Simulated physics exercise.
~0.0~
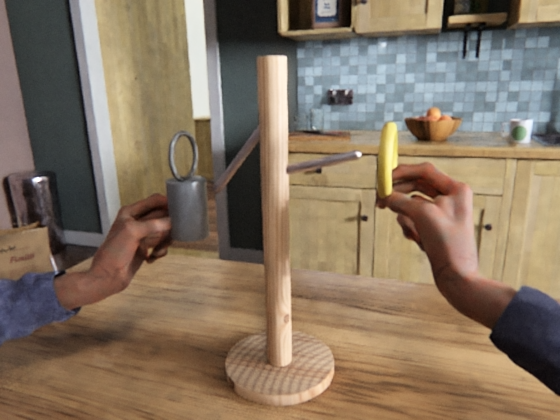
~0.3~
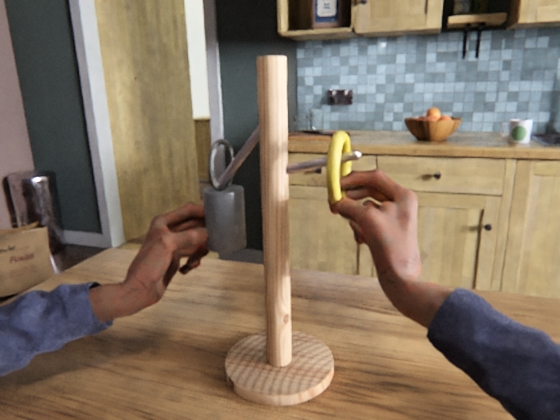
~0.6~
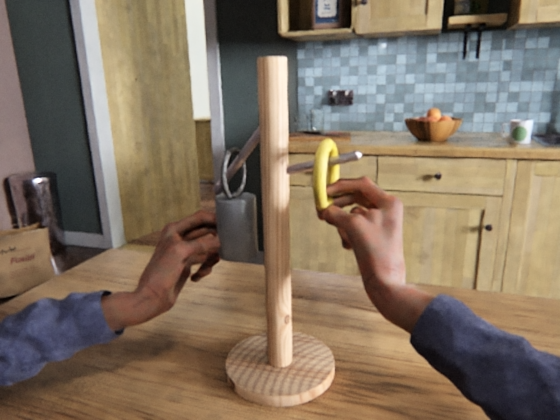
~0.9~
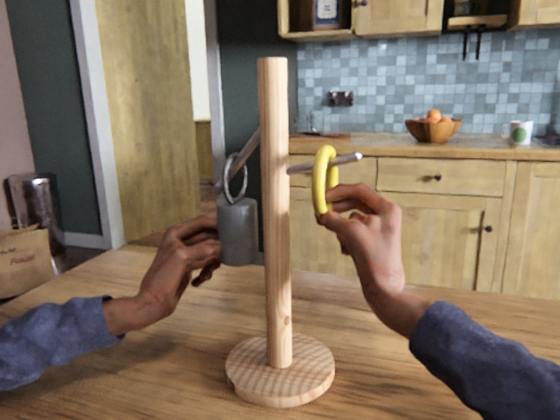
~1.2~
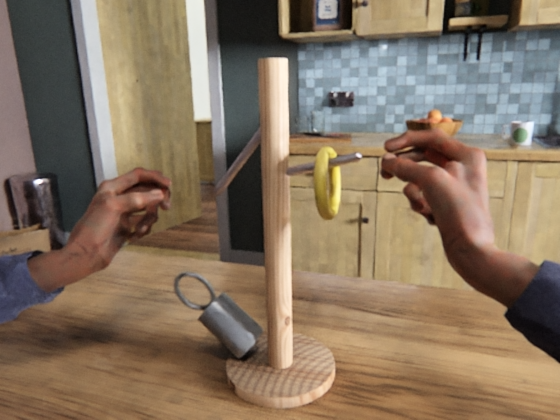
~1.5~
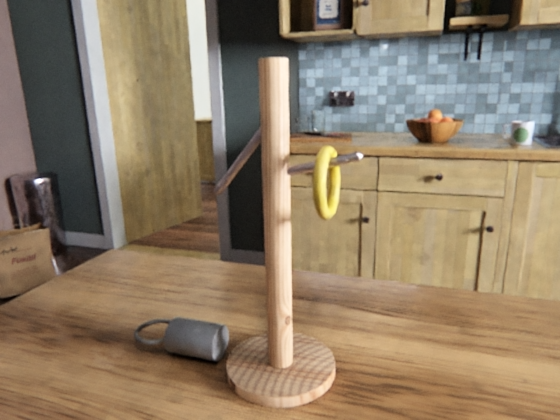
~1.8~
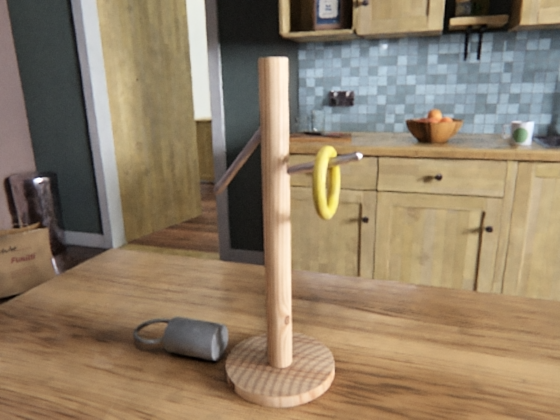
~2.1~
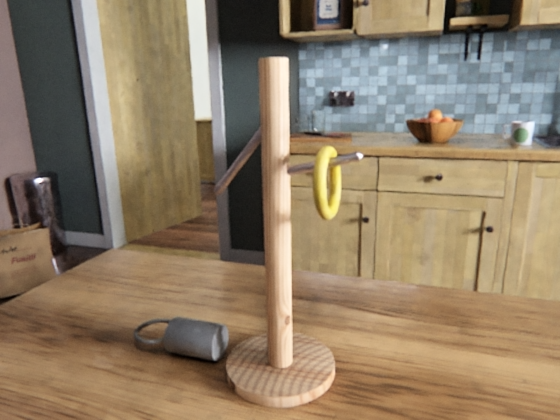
A person's two hands brought a grey lantern and a yellow ring of tape to the pegs on either side of a wooden stand, then let go; the yellow ring stayed hanging on the right, while the grey lantern dropped and ended lying on the table.
